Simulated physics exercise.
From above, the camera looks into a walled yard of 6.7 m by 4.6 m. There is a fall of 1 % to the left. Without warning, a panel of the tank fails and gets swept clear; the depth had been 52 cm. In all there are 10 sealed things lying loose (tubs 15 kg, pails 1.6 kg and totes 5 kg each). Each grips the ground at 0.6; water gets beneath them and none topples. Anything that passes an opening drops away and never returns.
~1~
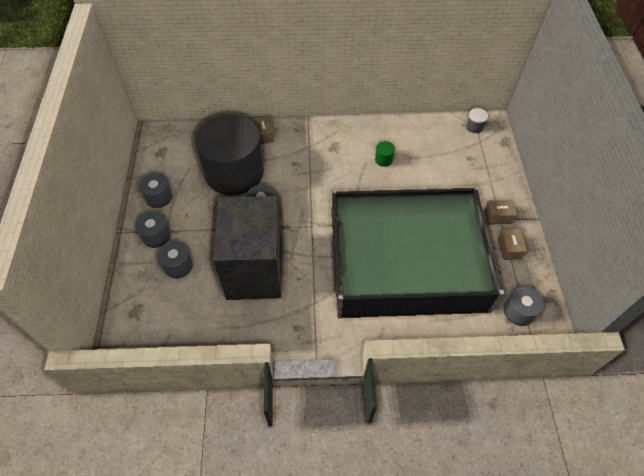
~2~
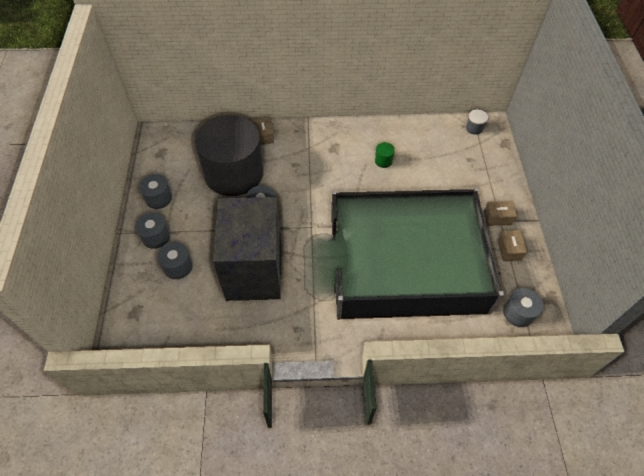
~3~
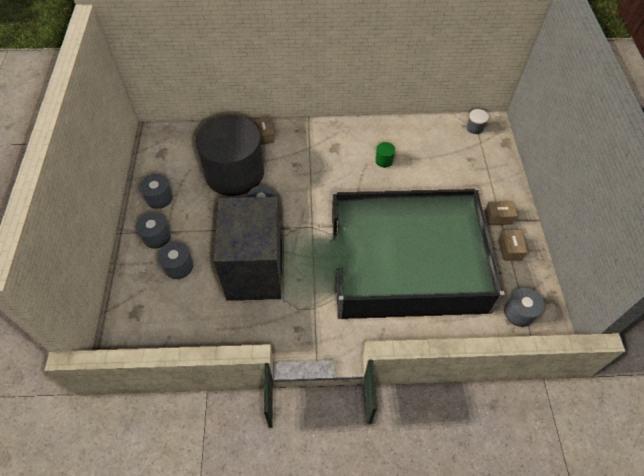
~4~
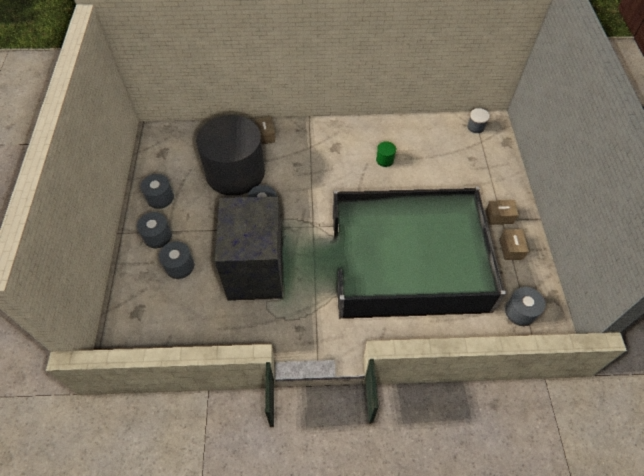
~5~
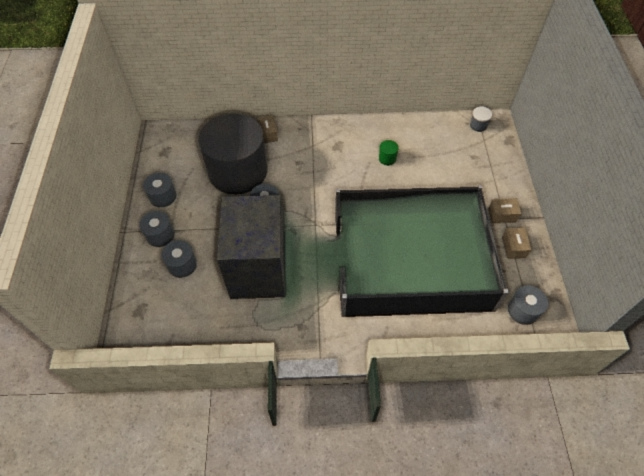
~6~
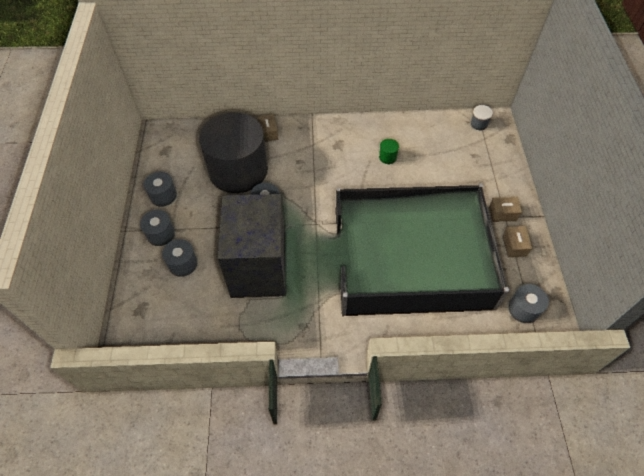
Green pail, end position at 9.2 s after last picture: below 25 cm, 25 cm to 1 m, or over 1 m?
Result: Moderate travel.
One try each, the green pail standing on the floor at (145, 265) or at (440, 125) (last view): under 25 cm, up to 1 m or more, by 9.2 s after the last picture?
Moved partway; swept far.
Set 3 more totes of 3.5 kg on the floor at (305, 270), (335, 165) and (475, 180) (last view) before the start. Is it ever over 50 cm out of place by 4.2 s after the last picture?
Lab note - in order: Above threshold / above threshold / below threshold.
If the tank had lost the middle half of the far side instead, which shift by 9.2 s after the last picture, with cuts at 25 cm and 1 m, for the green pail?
Note: Green pail swept well away.
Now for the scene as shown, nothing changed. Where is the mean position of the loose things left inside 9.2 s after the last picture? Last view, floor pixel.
(323, 221).
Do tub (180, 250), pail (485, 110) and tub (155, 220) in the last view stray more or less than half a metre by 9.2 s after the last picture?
The first never reached the threshold, the second topped the threshold, and the third never reached the threshold.
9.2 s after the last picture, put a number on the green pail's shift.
80 centimetres.
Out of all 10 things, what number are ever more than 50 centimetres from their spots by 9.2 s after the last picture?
By my count, 4.
Then, 1.2 s after the last picture the green pail is near (390, 146), 0.0 m from its start, aground; 0 of 10 are out; 0 afloat.
Then, 3.8 s after the last picture the green pail is near (403, 148), 0.2 m from its start, aground; 0 of 10 are out; 0 afloat.
Then, 6.2 s after the last picture the green pail is near (428, 173), 0.8 m from its start, afloat; 0 of 10 are out; 3 afloat.
Then, 9.2 s after the last picture the green pail is near (370, 176), 0.7 m from its start, afloat; 0 of 10 are out; 3 afloat.
